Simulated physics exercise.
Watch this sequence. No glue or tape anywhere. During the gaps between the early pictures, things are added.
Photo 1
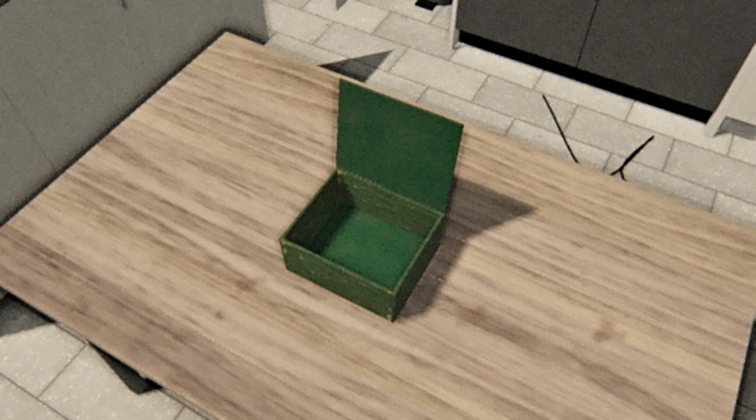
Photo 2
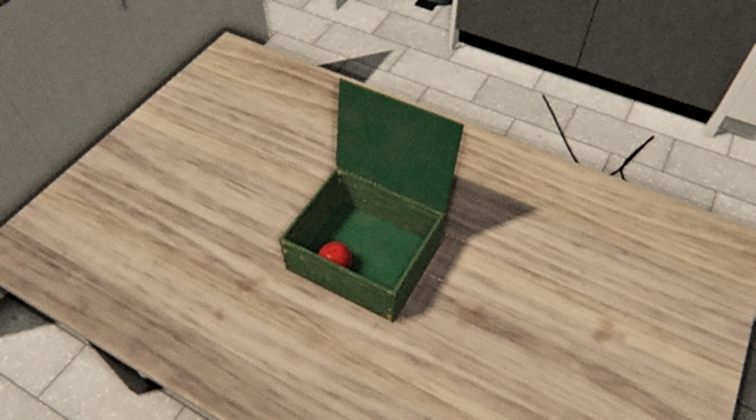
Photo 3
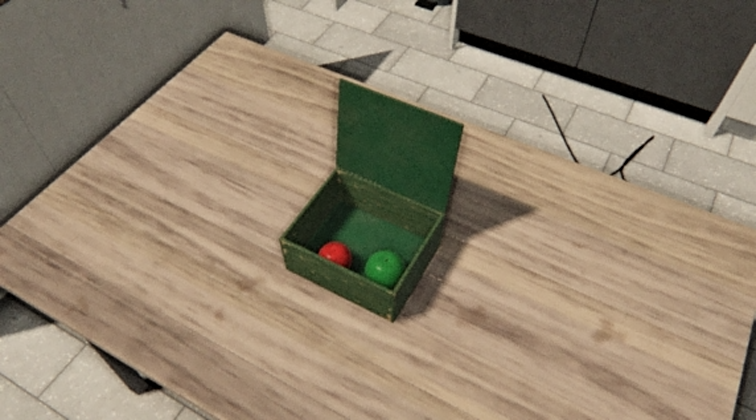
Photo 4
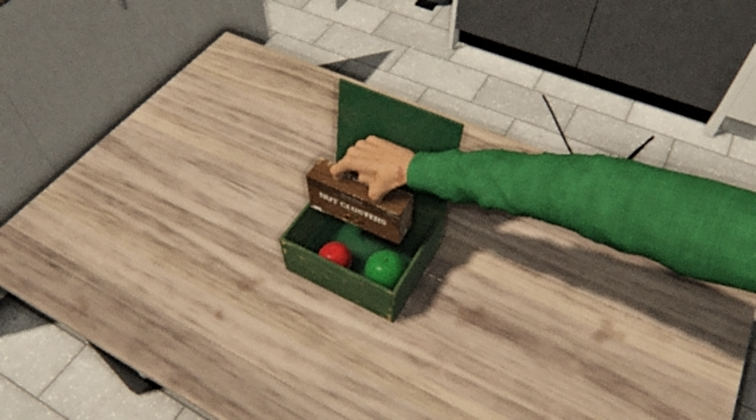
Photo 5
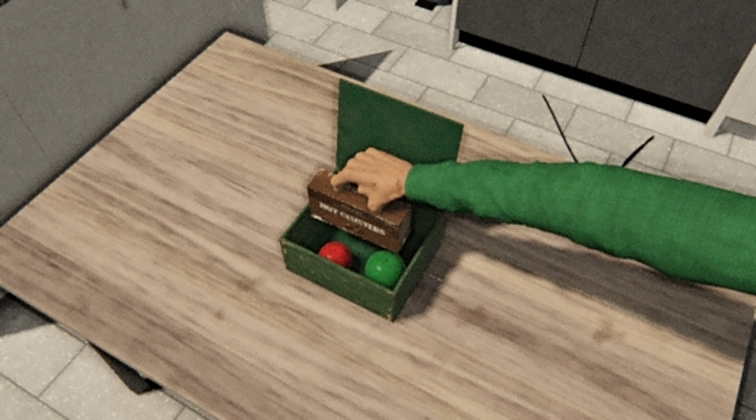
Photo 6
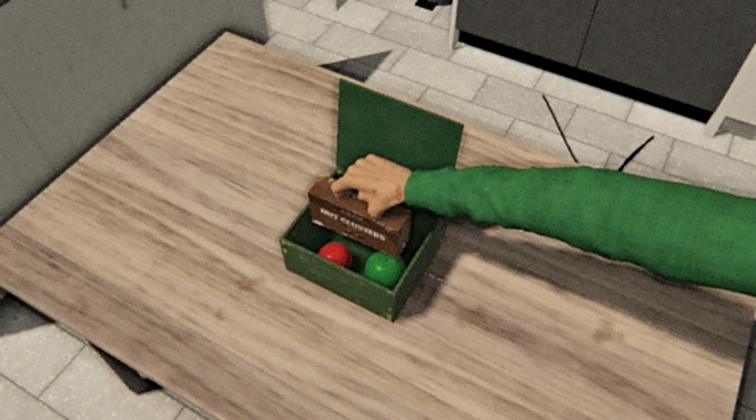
A green-sleeved arm lowered a brown packet into the back of an open green box on a wooden table, after a red ball-like item and then a green apple had appeared inside, and kept holding it.
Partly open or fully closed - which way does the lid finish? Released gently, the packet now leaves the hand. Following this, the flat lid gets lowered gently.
Fully closed.
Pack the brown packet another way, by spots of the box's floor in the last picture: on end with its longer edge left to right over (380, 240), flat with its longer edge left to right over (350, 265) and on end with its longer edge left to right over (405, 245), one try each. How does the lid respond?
1: Open. 2: Closed. 3: Open.
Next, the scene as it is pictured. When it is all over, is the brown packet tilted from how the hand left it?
Looking at the last picture, the brown packet sits at an angle.
Then, 0.30 s on from there, brown packet on its side near (373, 233); green apple shifted a little.
Then, 1.30 s on from there, lid 78° above the rim; brown packet on its side near (379, 237); green apple shifted a little.
Then, 1.70 s on from there, lid 51° above the rim; brown packet on its side near (379, 237); green apple shifted a little.
Then, 2.10 s on from there, lid 16° above the rim; brown packet on its side near (379, 237); green apple shifted a little.
In the end, lid shut; toppled in the box, brown packet; the other 2 unmoved. At the end, from the last picture's camera, brown packet near (379, 237).
